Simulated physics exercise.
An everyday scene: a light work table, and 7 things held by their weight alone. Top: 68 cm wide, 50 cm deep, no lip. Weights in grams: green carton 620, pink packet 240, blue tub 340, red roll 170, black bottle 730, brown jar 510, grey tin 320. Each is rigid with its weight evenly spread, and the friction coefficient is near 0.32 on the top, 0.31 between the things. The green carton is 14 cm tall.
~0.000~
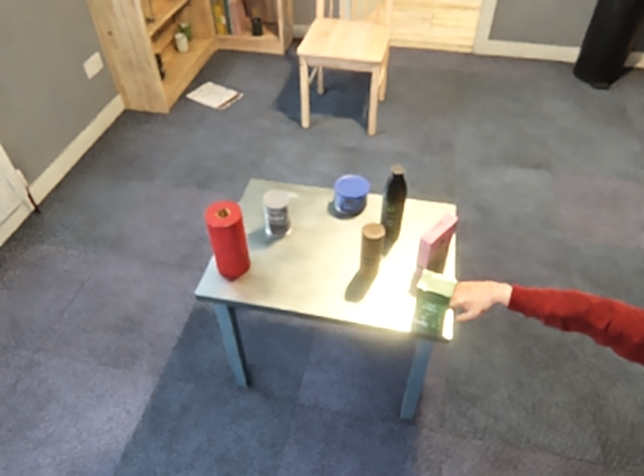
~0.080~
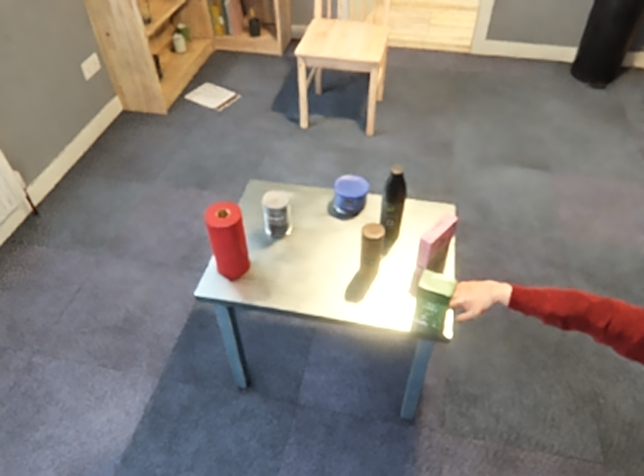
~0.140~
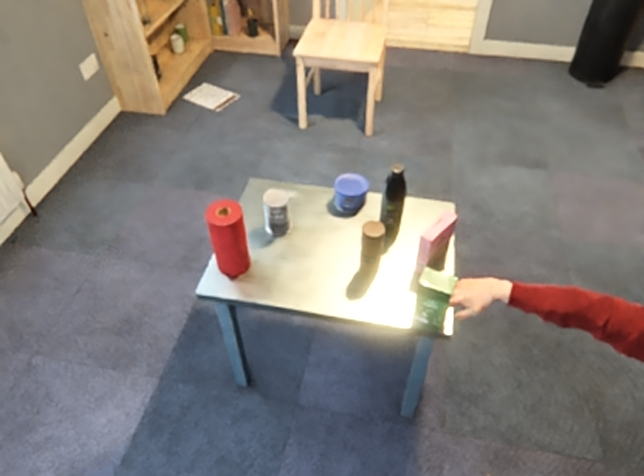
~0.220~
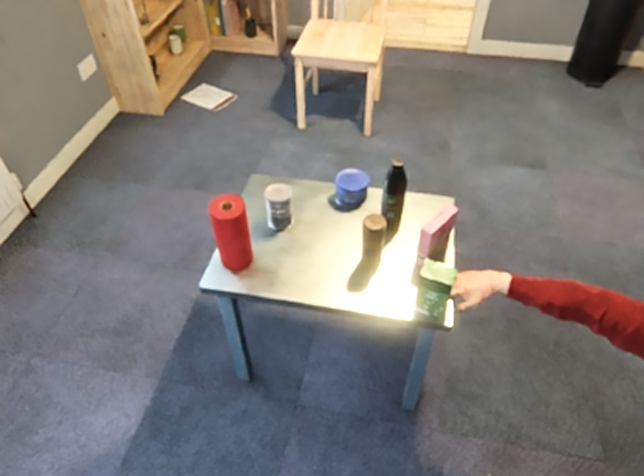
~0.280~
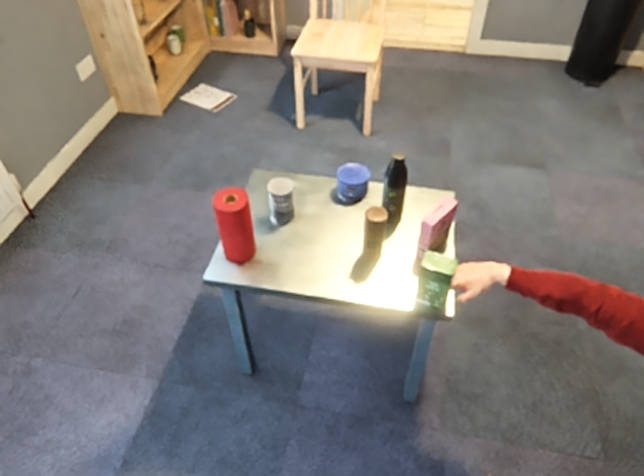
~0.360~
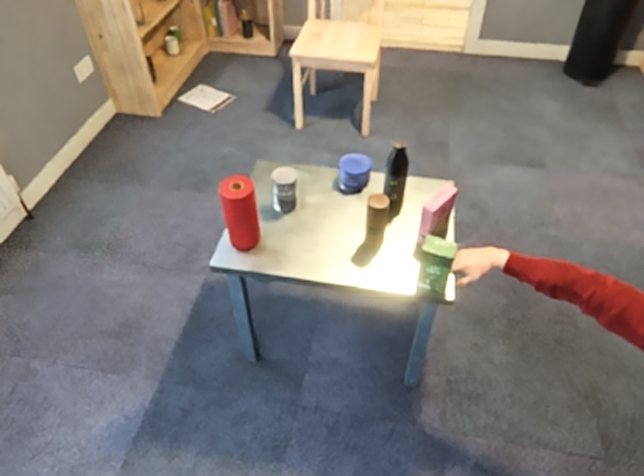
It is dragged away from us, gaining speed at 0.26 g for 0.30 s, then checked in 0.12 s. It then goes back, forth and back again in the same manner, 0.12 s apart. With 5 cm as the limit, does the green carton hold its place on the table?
The green carton stays put.
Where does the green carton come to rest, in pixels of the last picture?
Near (435, 298).
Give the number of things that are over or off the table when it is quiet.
2 of them.
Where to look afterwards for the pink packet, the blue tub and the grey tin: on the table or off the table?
The pink packet is still on the table; the blue tub ends off the table; the grey tin is still on the table.
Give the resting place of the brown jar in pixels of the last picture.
Near (372, 251).
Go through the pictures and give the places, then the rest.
Green carton (433, 301); pink packet (435, 246), in the first picture.
Red roll (229, 241); black bottle (393, 203), in the second picture.
Table along by 1 cm; brown jar (371, 249); grey tin (278, 212), in the third picture.
Table along by 3 cm; pink packet (435, 236); blue tub (352, 188), in the fourth picture.
Table along by 6 cm; red roll (236, 226); black bottle (395, 188), in the fifth picture.
Table along by 11 cm; green carton (436, 265); brown jar (376, 221), in the sixth picture.
After 0.76 s, table along by 13 cm; green carton slid 5 cm near (437, 247); black bottle leaning 13°; blue tub leaning 9°.
After 1.16 s, blue tub now off the table; black bottle on its side.
After 1.66 s, table along by 16 cm; black bottle now off the table; green carton slid 5 cm near (437, 239); brown jar slid 5 cm.
After 2.06 s, table along by 1 cm; green carton slid 4 cm near (435, 284); brown jar slid 4 cm; pink packet slid 4 cm.
At rest (2.8 s), off the table, blue tub and black bottle; the other 5 in place, give or take 5 cm. In the last view, green carton near (435, 298).
